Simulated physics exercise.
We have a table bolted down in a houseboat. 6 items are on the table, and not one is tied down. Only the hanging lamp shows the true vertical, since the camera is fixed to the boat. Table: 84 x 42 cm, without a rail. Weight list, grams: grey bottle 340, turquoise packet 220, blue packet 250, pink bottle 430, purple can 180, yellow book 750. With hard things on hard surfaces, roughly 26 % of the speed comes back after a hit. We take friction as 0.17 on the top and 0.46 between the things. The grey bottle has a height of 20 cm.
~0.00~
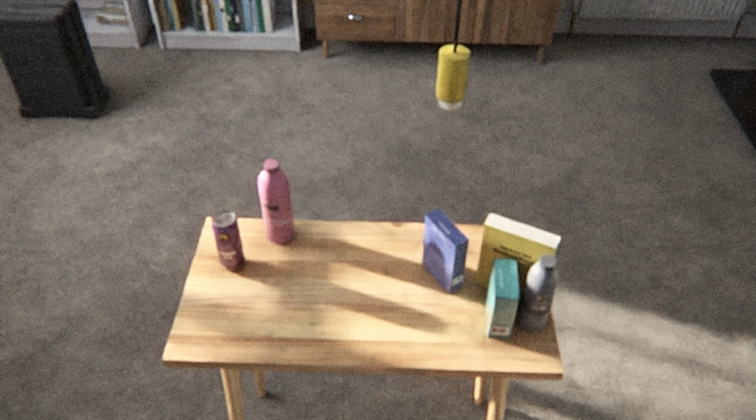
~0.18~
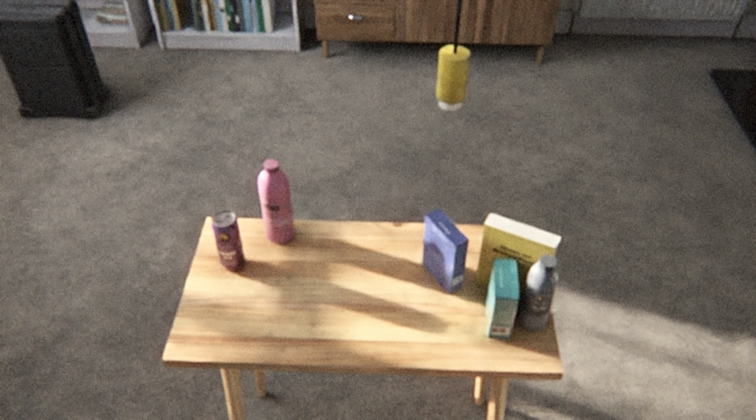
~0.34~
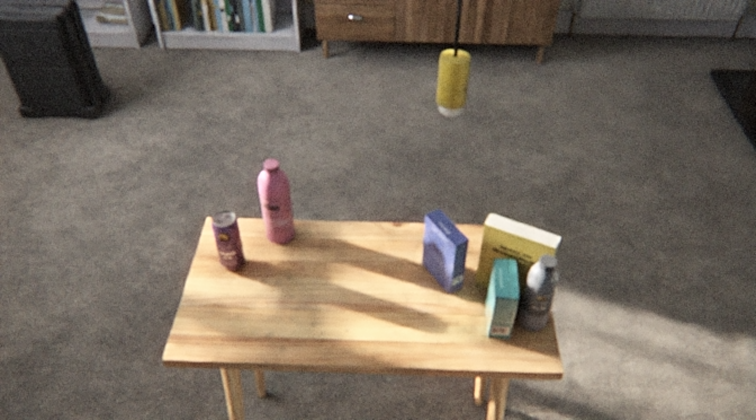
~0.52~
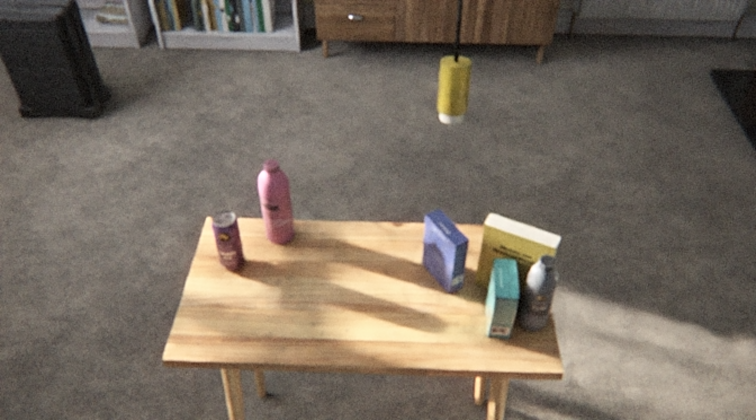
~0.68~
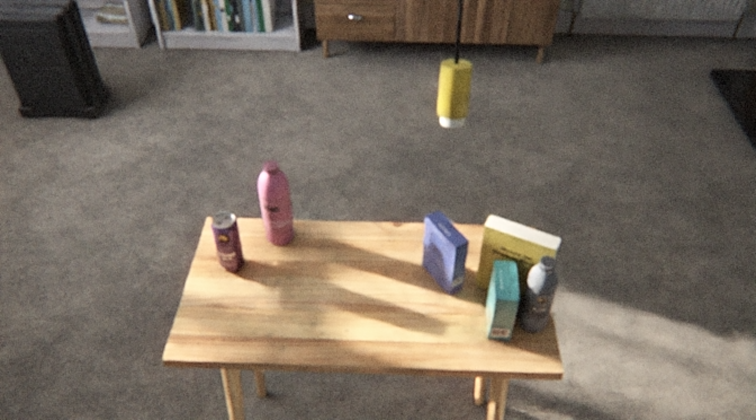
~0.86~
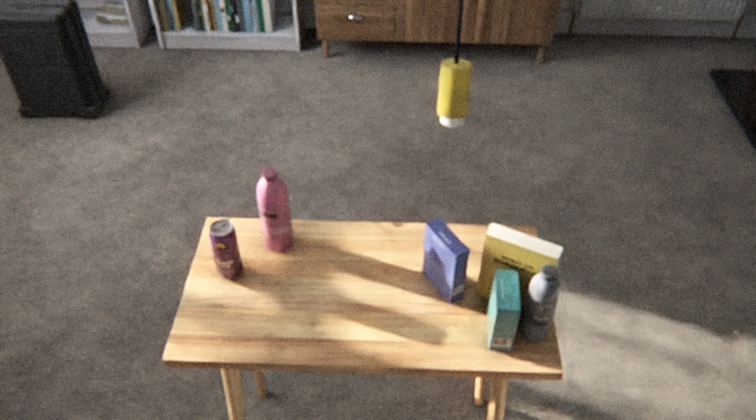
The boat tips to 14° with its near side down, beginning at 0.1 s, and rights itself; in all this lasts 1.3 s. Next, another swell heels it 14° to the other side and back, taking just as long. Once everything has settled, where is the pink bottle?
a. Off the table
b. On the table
(b) On the table.
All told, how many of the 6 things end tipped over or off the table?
0.
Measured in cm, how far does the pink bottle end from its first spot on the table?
Displacement: Approx. 0 cm.
After 1.16 s, heel 4°, near side down; pink bottle slid 9 cm near (270, 228); yellow book slid 10 cm; turquoise packet slid 10 cm.
After 2.26 s, heel 11°, far side down; pink bottle slid 5 cm near (273, 216); yellow book slid 6 cm; grey bottle slid 6 cm.
At rest (3.2 s), all 6 in place, give or take 5 cm. In the last view, pink bottle near (276, 201).
